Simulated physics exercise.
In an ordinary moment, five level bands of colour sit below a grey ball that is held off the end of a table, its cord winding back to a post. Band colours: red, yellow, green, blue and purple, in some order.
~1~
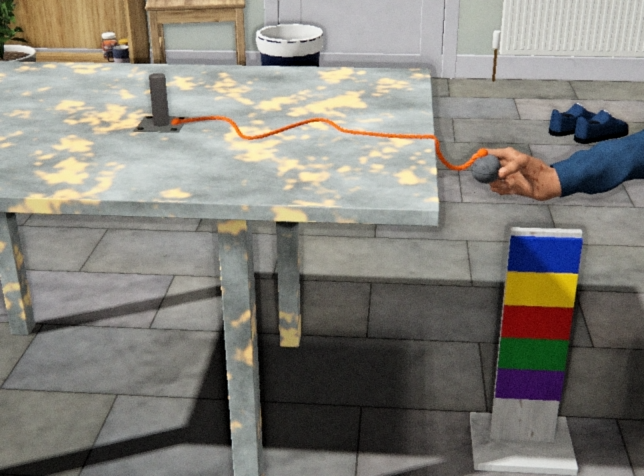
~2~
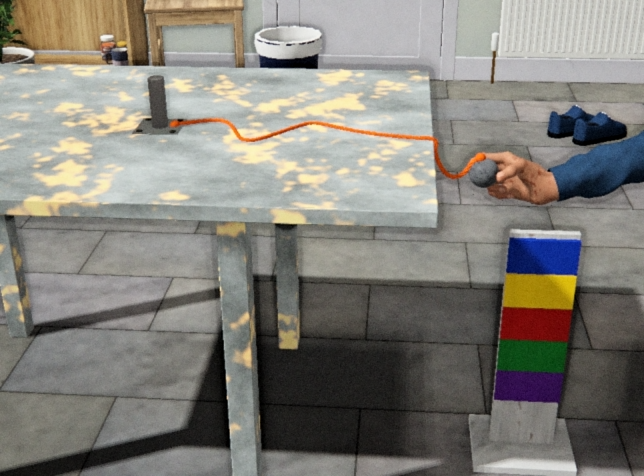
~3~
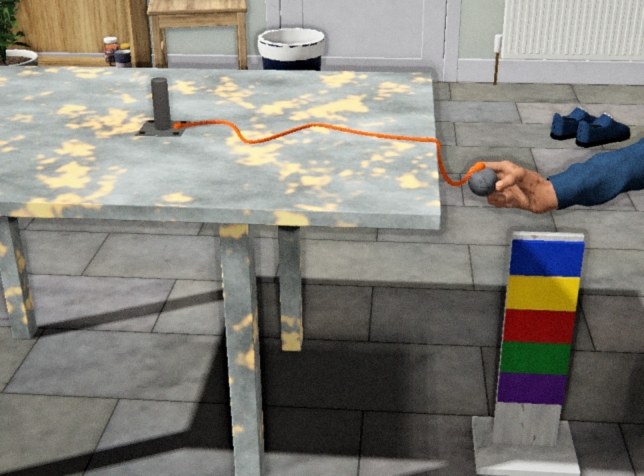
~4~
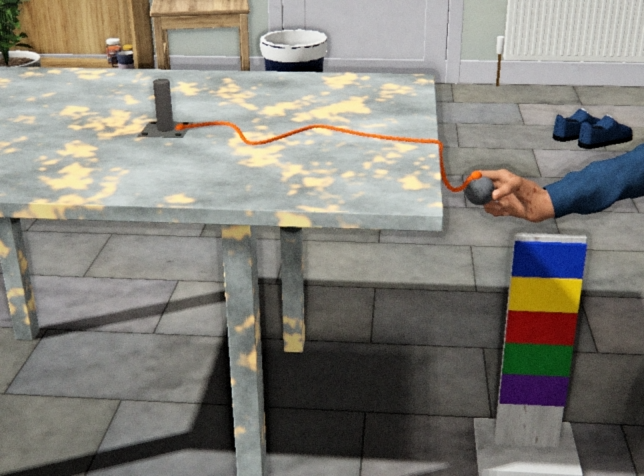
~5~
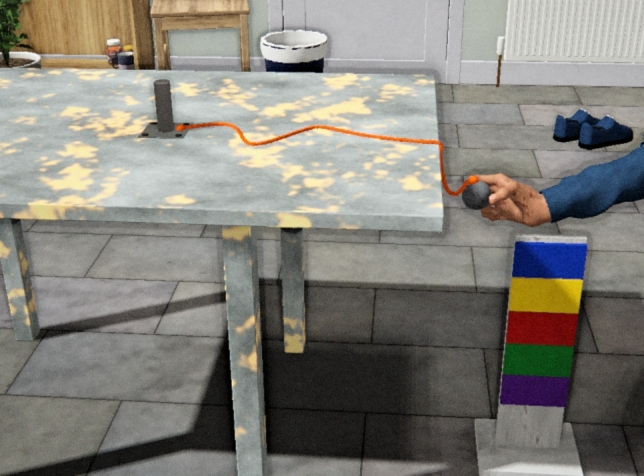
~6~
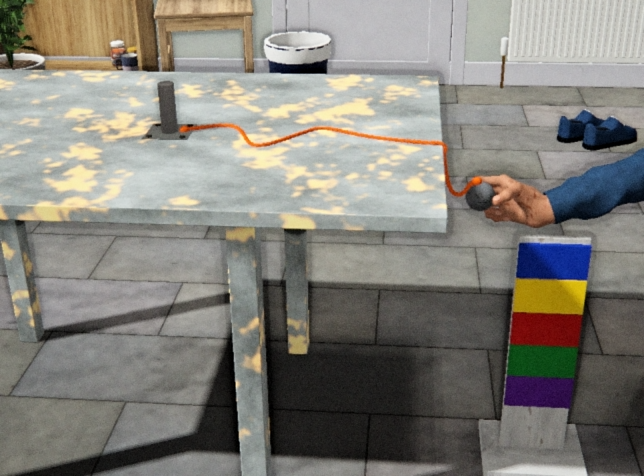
In a tiled room, a hand holds a grey ball on an orange cord off a table's edge, drifting slightly left and down.
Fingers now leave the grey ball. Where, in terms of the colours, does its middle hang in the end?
The yellow one.
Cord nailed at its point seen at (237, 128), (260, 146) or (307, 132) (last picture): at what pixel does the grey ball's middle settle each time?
Readings in order - (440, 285), (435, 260), (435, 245).
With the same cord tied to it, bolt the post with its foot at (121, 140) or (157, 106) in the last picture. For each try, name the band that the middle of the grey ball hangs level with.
The first case gives blue, the second gives blue.
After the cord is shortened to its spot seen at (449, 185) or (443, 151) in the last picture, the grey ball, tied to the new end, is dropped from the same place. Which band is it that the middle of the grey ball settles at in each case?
First try: Blue; second try: Above them all.
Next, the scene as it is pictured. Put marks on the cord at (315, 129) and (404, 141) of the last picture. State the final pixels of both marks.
First: (371, 137). Second: (443, 168).
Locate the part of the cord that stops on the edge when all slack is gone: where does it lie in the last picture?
Look around (379, 138).
Soon after, ball near (408, 279); level with yellow.
After that, ball near (443, 291); level with yellow.
In the end, ball near (440, 290); level with yellow. Its middle rests at the yellow band.
